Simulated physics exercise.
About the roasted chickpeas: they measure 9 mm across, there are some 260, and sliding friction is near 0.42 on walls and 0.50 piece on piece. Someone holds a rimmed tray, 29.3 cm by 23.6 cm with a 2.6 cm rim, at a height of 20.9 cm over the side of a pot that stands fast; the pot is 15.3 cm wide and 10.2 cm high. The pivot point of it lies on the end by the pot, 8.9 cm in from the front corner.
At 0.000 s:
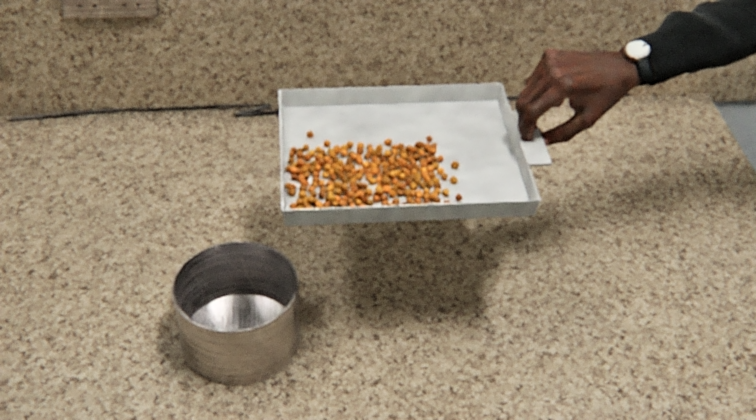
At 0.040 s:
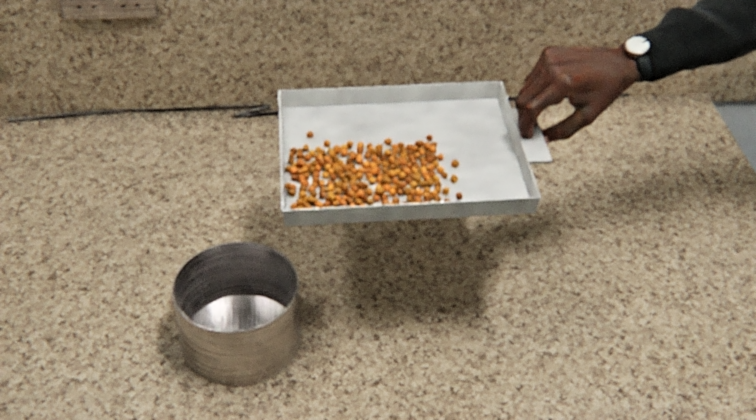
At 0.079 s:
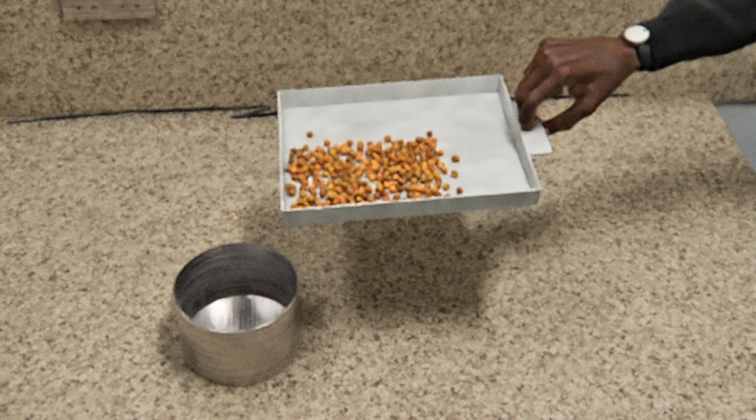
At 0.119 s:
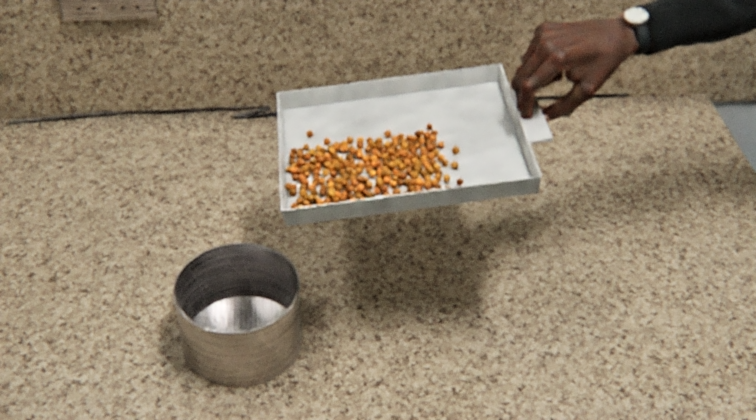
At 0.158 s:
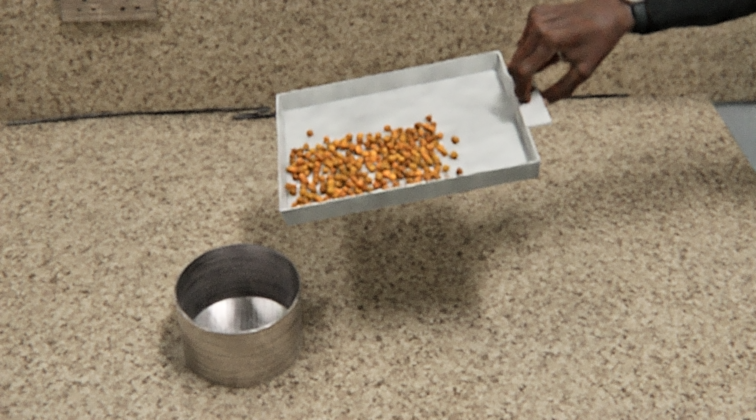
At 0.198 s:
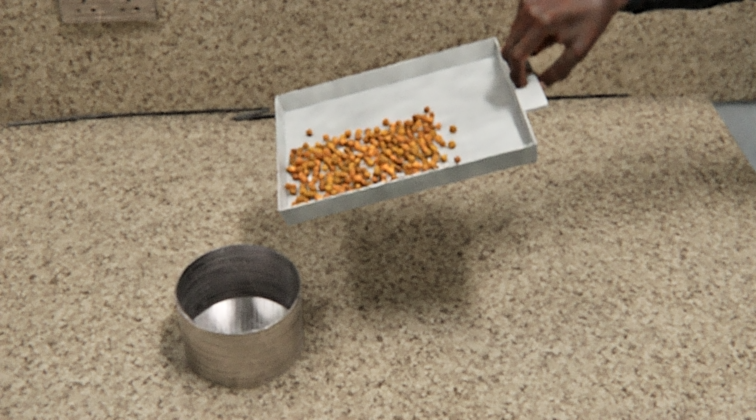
White rimmed tray of roasted chickpeas tilting gently as a hand raises its right end, above and beside a metal pot.
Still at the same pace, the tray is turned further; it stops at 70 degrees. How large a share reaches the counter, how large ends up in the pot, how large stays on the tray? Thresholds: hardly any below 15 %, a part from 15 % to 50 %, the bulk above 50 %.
Counter: A little; pot: A little; tray: The main mass.
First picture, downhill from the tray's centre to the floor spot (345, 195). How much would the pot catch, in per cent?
I'd say close to 0 %.
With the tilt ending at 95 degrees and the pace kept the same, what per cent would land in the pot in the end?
I'd say close to 25 percent.
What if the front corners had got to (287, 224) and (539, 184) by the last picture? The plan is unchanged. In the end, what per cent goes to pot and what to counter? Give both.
Pot: 5, counter: 0.
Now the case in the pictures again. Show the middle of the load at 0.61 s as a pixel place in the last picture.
Load centre: About (301, 148) px.
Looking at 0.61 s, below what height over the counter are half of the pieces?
Median height: Approx. 24 cm.
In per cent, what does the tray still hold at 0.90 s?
Close to 100 in a hundred parts of the load.
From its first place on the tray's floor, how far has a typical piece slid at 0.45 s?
I'd say close to 3 centimetres.
After 0.45 s, tilt 43 degrees; the tray holds 100 %, the pot 0 %.
After 0.61 s, tilt 61 degrees; the tray holds 100 %, the pot 0 %.
After 0.90 s, tilt 70 degrees; the tray holds 100 %, the pot 0 %.
In the end, at 1.7 s, counter 5 %, pot 0 %, tray 95 %.
